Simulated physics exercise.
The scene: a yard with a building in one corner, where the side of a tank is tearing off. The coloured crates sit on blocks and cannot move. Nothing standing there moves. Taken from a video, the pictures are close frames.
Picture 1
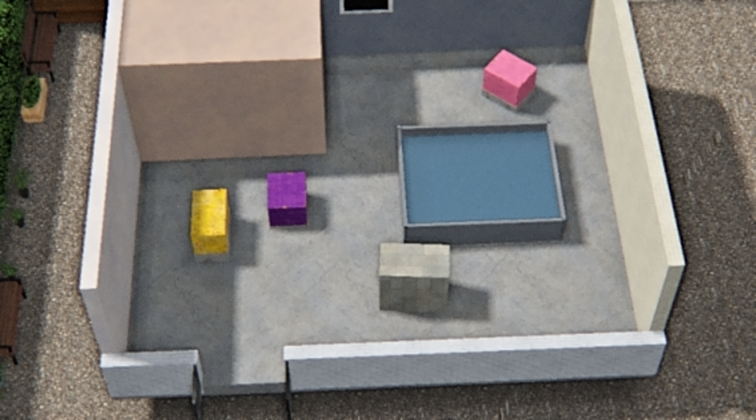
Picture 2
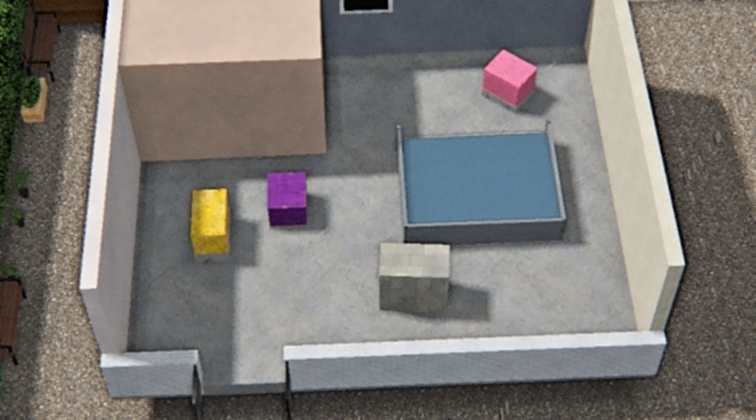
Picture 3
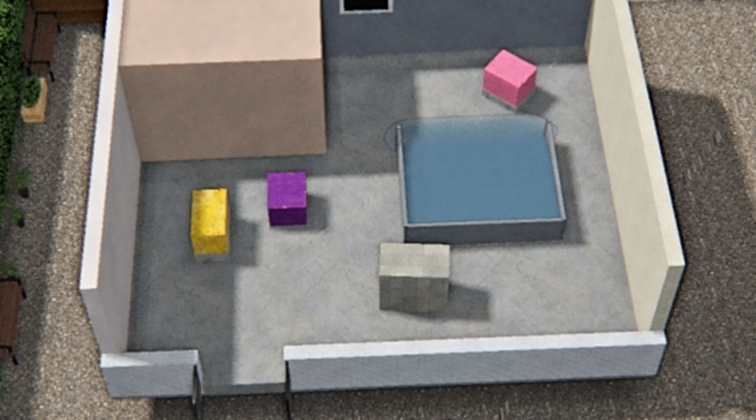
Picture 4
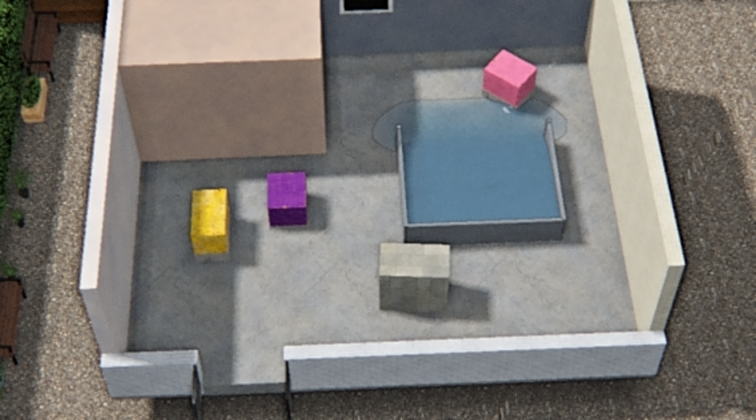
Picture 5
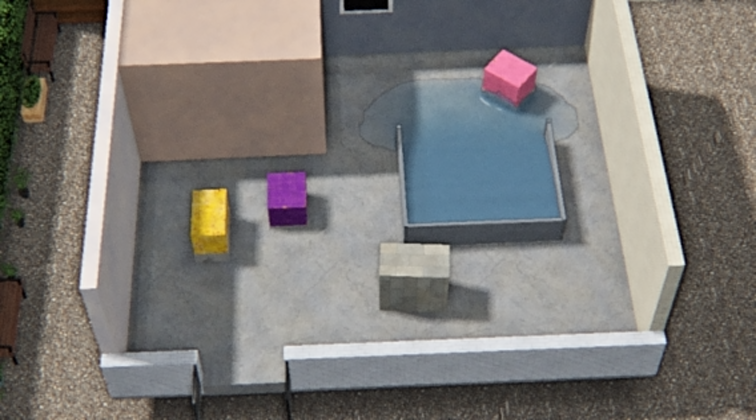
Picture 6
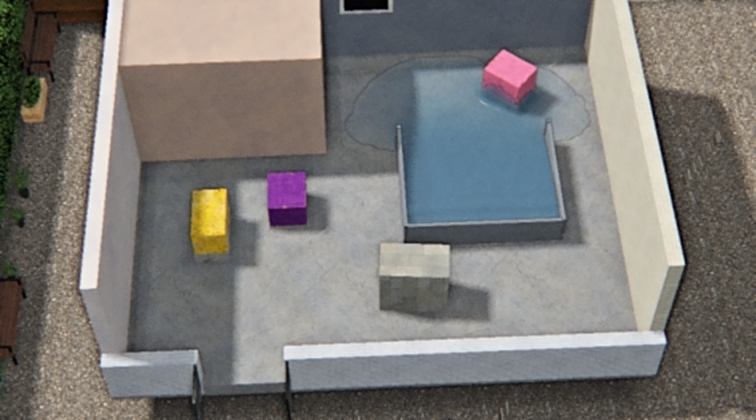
In a walled yard with a building in one corner, an open tank of water stands whole among pink, purple, yellow and grey blocks. Its far side comes away, and water pours out through the gap, spreading across the floor in a widening sheet that reaches around the pink block.
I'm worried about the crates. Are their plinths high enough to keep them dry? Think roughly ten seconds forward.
In order: The yellow crate will be a dry one. The purple crate will be a wet one. The pink crate will be a wet one.
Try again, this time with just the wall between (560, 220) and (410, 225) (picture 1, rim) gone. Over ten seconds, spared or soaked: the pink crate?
Note: Pink crate is never reached.
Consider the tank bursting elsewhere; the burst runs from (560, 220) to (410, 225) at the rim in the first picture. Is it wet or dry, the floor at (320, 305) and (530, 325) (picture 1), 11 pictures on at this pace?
Result, in order - waterlogged, waterlogged.
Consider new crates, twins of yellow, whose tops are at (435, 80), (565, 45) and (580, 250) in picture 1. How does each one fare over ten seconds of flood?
So, the first one gets caught, the next one gets caught, and the final one stays clear of it.
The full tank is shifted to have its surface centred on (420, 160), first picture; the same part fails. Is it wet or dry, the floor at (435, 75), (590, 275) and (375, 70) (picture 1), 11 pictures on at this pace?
First drenched; next unwetted; last drenched.
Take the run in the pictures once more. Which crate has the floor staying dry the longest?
Pick: The one in yellow.
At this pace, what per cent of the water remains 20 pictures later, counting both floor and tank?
About 100 per cent.
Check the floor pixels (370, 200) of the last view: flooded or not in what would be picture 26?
Verdict: Wet.
A moment on, water covers 25 % of the floor; the yellow crate not reached, the purple crate not reached, the pink crate water round its plinth.
Next, water covers 25 % of the floor; the yellow crate not reached, the purple crate not reached, the pink crate water round its plinth.
Then, water covers 35 % of the floor; the yellow crate not reached, the purple crate water round its plinth, the pink crate water round its plinth.
Later, water covers 70 % of the floor; the yellow crate not reached, the purple crate water round its plinth, the pink crate water round its plinth.
In the end, water covers 90 % of the floor; the yellow crate stayed above the water, the purple crate was topped, the pink crate was topped.
